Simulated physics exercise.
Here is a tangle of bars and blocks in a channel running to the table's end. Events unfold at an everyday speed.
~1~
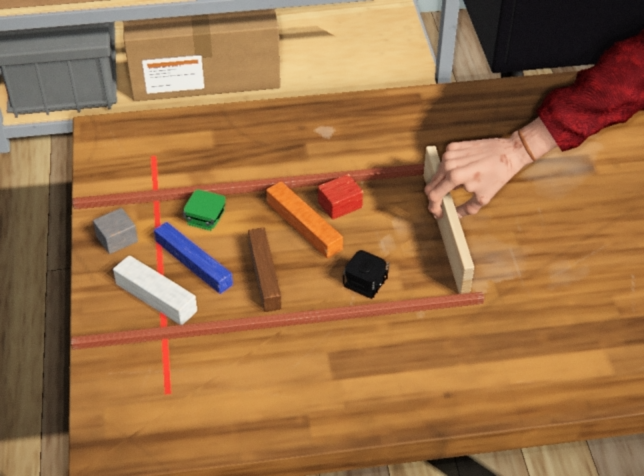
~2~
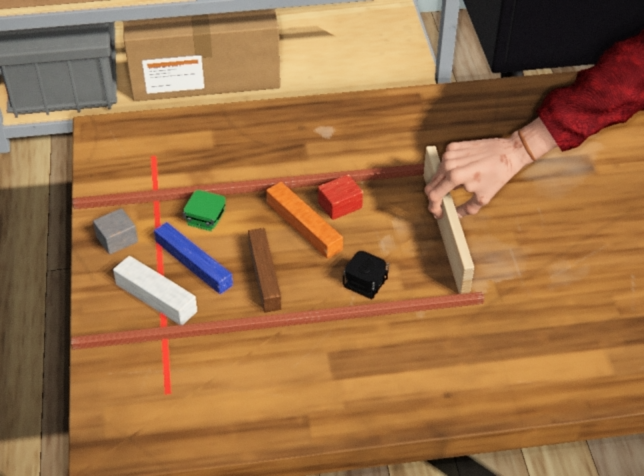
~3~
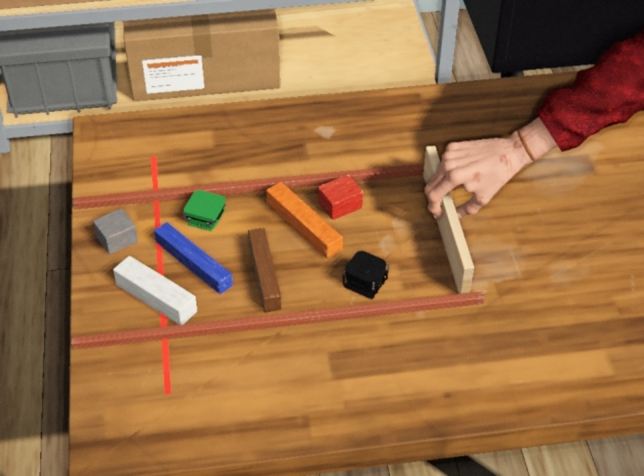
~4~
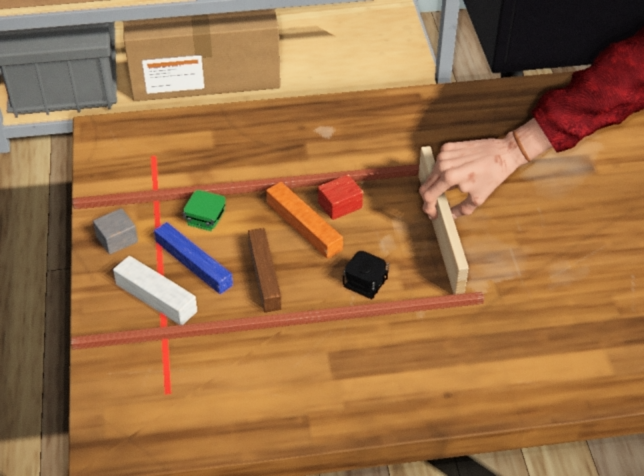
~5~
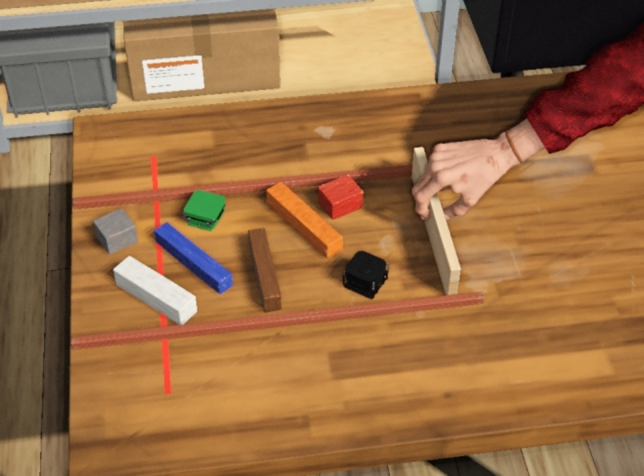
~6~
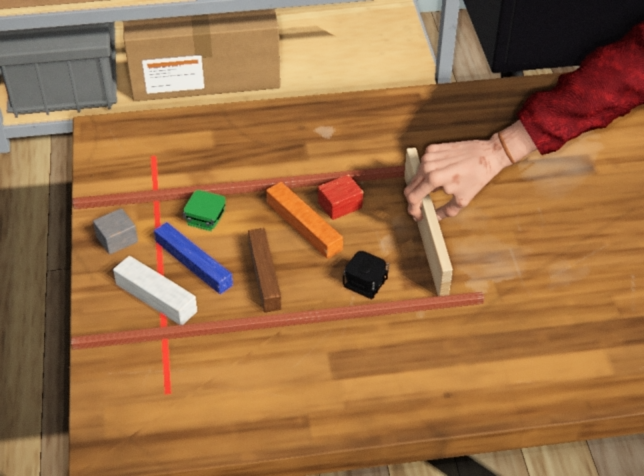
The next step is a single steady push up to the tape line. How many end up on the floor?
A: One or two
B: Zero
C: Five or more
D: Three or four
Answer: A.
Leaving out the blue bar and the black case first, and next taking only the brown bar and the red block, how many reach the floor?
Result: 1 in the first case, with 0 in the second.
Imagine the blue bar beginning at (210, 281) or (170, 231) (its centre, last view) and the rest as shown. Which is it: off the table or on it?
Well, in the first try it is not lost, and in the second it is not lost.
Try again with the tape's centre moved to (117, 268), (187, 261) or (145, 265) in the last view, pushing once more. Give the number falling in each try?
Try 1: 4; try 2: 0; try 3: 3.
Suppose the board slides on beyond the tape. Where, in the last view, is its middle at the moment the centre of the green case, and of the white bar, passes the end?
The middle sits near (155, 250) for the first and near (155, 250) for the other.
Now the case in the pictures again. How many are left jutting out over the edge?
It's 2.
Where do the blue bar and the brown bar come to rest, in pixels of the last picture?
About (97, 272), and the other about (117, 293).
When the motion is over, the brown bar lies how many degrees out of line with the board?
It measures close to 0 degrees.
Soon after, none off yet; grey block at rest near (116, 231); white bar at rest near (155, 290); blue bar at rest near (193, 257).
At rest, the number that fall off is one or two; fallen, grey block.
